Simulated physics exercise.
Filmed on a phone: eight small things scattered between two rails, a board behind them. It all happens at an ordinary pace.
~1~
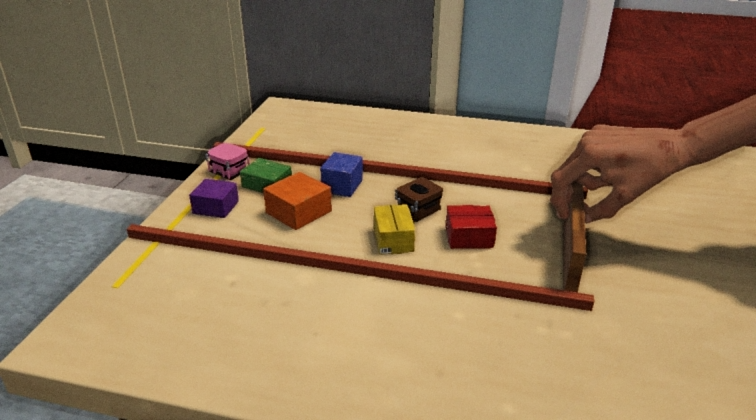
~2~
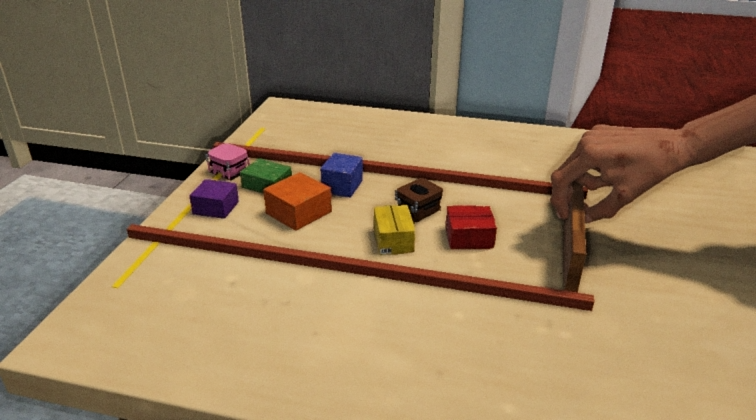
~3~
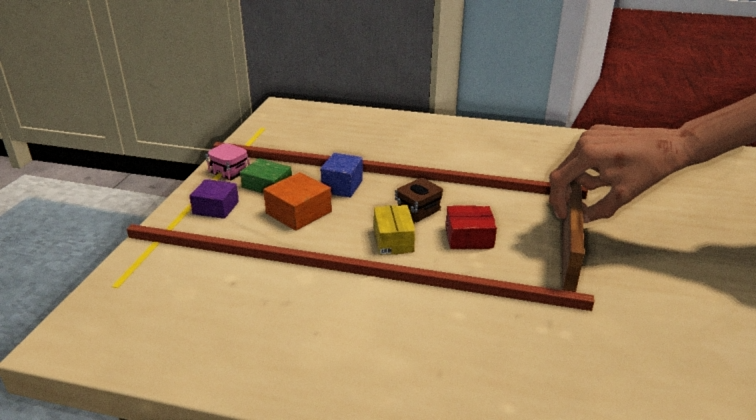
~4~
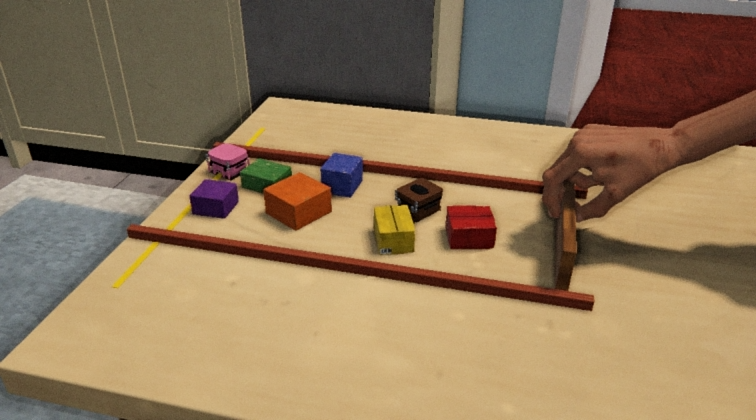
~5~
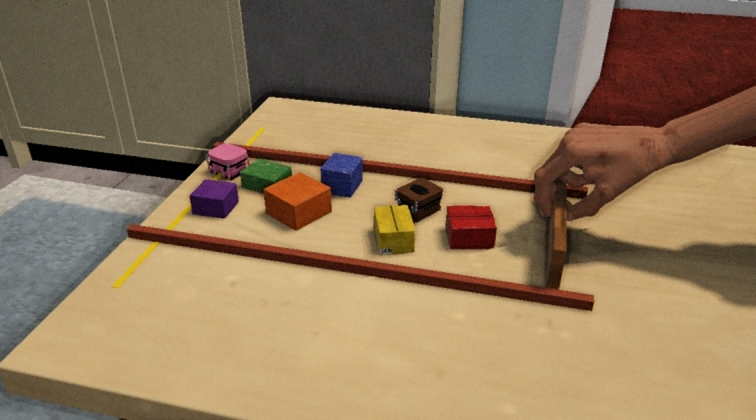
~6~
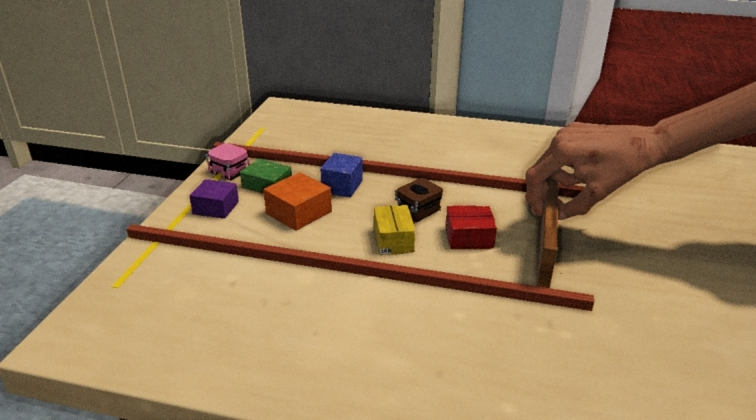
In this clip, a hand holds a wooden board upright at the right end of two rails on a table, then slides it slightly left toward eight small colourful boxes and blocks, which stay still.
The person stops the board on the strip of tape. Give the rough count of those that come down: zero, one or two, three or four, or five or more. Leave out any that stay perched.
The number that fall off is five or more.
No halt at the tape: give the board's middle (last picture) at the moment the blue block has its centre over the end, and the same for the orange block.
Near (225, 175) and (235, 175).
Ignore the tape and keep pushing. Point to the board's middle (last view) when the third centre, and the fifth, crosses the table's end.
Near (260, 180) and (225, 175).
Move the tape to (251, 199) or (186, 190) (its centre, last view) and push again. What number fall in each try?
In that order 3 and 8.
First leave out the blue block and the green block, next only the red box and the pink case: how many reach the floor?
3 in the first case, 3 in the second.
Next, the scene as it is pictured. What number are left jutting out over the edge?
Overhanging: 3.
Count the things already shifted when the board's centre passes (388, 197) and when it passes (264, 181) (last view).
At the one place 3, at the other 8.
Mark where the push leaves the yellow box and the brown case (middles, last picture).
About (153, 209), and the other about (202, 164).
A little later, none off yet; pink case at rest near (228, 162); purple block at rest near (215, 198); green block at rest near (267, 177).
When it is over, the number that fall off is five or more; down, blue block, orange block, green block, purple block and pink case.
